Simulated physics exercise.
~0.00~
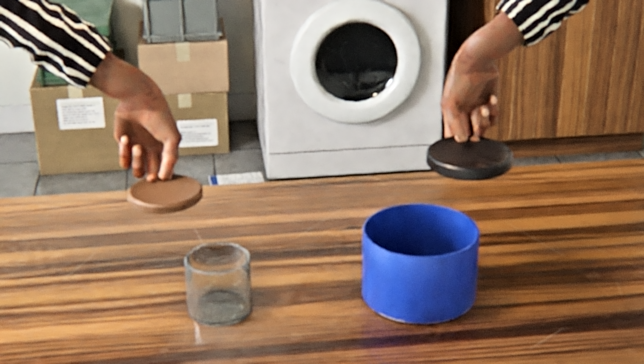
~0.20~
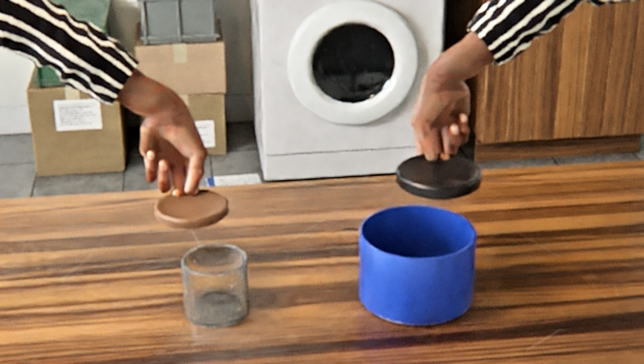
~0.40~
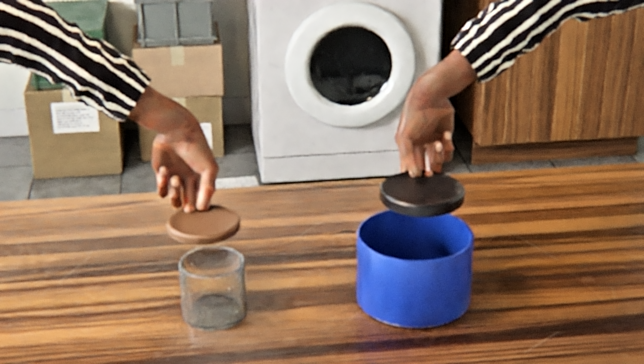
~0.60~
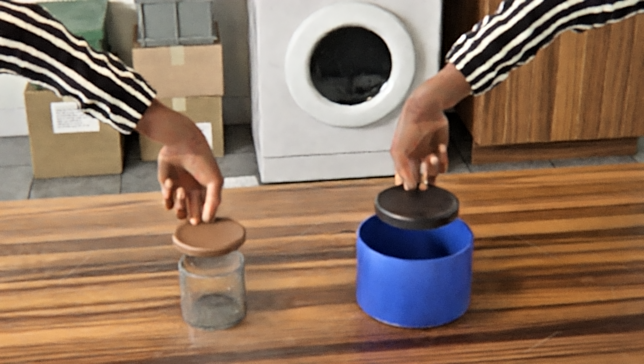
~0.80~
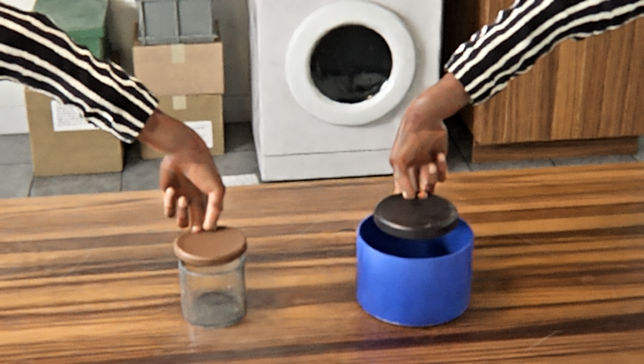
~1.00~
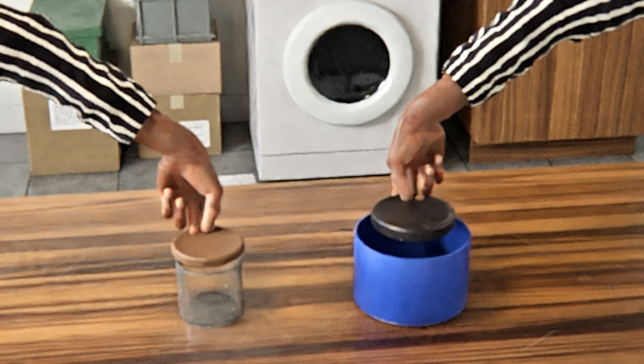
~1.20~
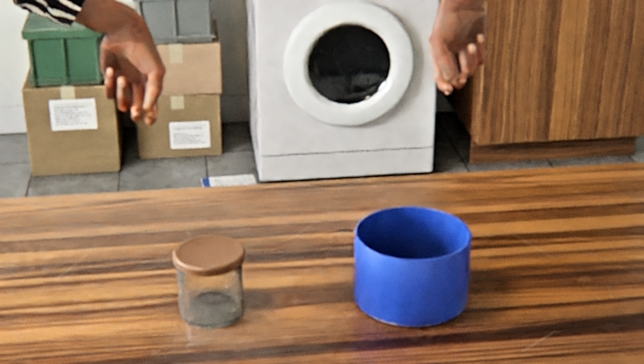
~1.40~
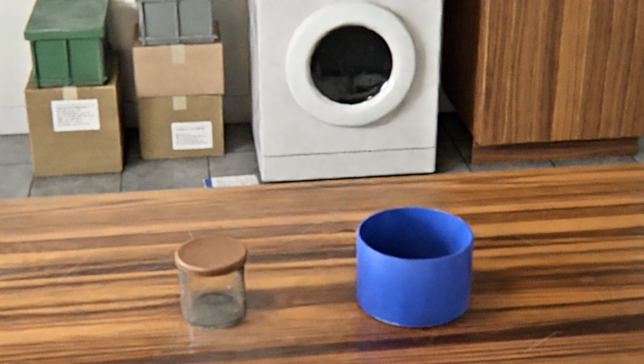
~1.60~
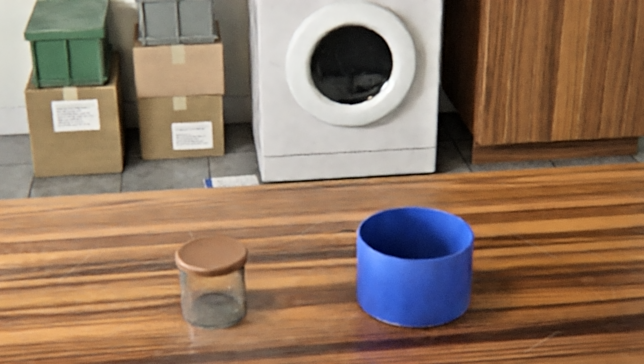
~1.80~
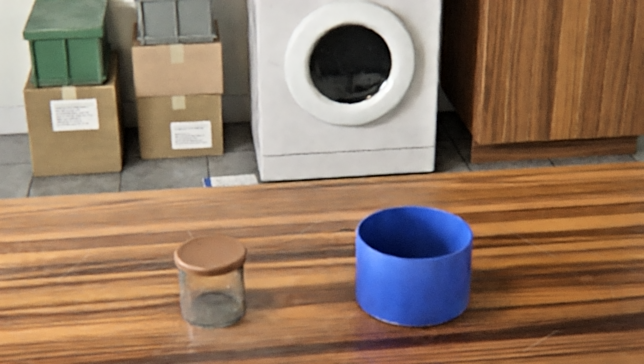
Two hands lower discs; the brown one covers the glass, the black drops inside the blue container.
